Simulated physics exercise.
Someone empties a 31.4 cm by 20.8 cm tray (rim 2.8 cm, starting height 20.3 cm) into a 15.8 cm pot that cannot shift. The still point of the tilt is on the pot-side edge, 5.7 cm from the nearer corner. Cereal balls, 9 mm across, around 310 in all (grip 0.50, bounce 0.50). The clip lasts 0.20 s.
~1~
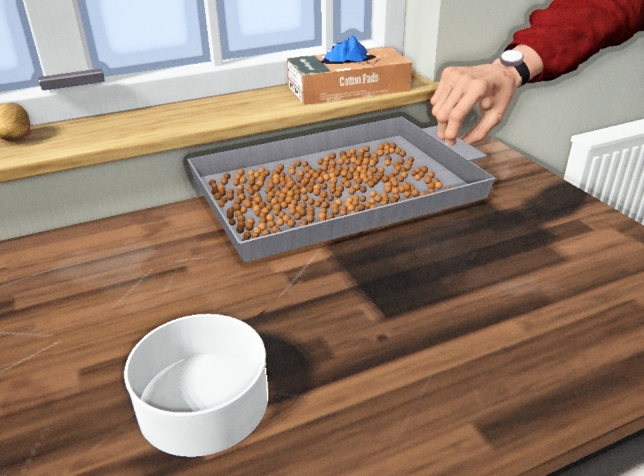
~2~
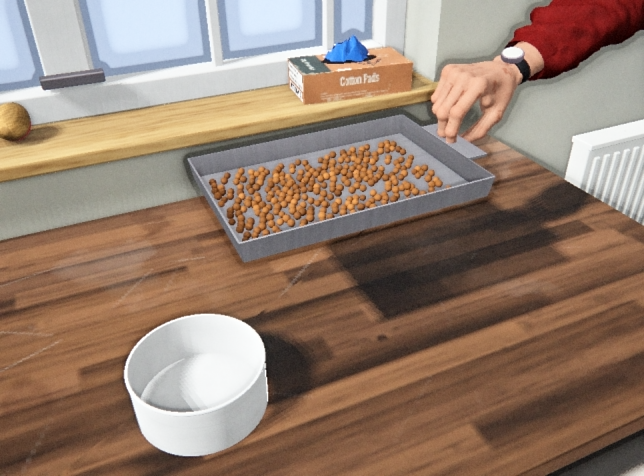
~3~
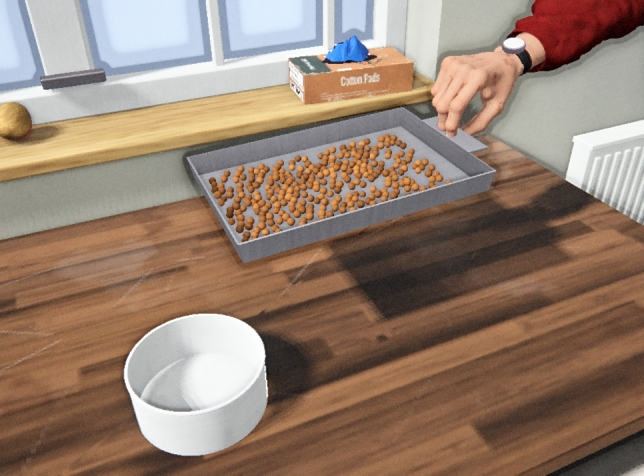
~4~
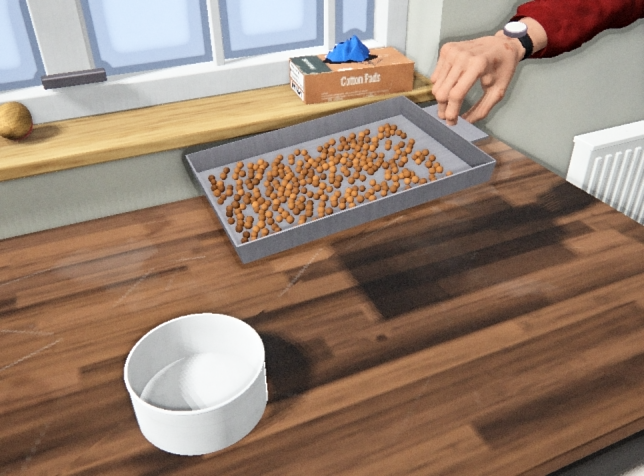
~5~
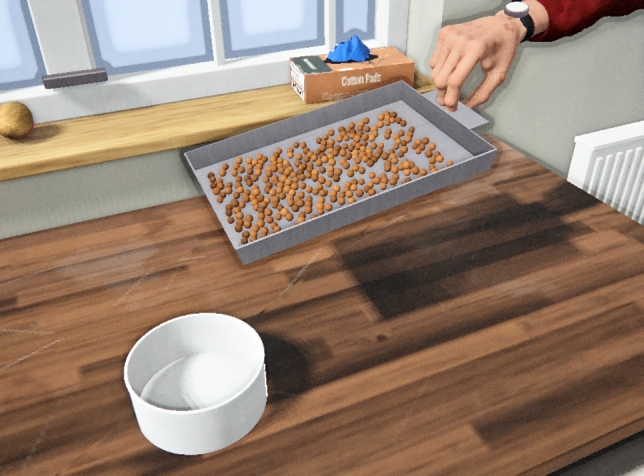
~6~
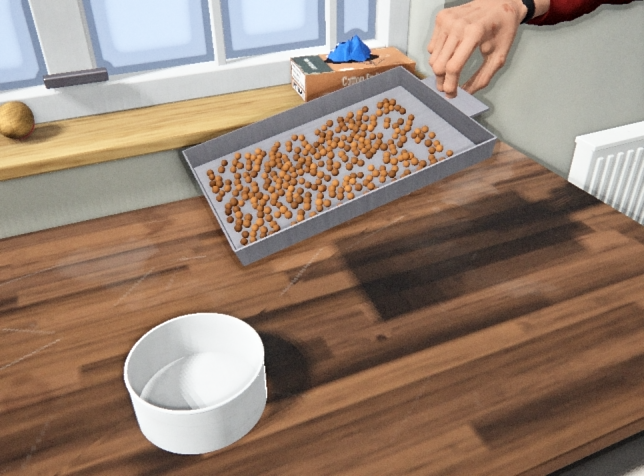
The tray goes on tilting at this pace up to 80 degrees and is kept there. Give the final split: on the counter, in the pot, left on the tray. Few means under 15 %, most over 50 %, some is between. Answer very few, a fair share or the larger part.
Counter very few, pot the larger part, tray a fair share.
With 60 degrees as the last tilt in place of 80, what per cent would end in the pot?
Then about 10 per cent.
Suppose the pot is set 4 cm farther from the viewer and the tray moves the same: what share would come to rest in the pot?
In that case some 40 per cent.
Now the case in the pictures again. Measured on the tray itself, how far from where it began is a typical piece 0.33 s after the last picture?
About 6 cm.
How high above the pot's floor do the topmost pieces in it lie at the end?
Some 2.5 cm.
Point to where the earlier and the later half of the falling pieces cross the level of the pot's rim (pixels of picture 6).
At about (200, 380), then at (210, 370).
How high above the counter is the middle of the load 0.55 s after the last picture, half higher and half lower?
Some 26 cm.
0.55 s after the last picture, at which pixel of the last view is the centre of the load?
Near (242, 196).
Then, 0.33 s after the last picture, tilt 46 degrees; the tray holds 100 %, the pot 0 %.
Then, 0.55 s after the last picture, tilt 68 degrees; the tray holds 100 %, the pot 0 %.
Then, 0.89 s after the last picture, tilt 80 degrees; the tray holds 75 %, the pot 15 %.
In the end, counter 0 %, pot 65 %, tray 30 %.
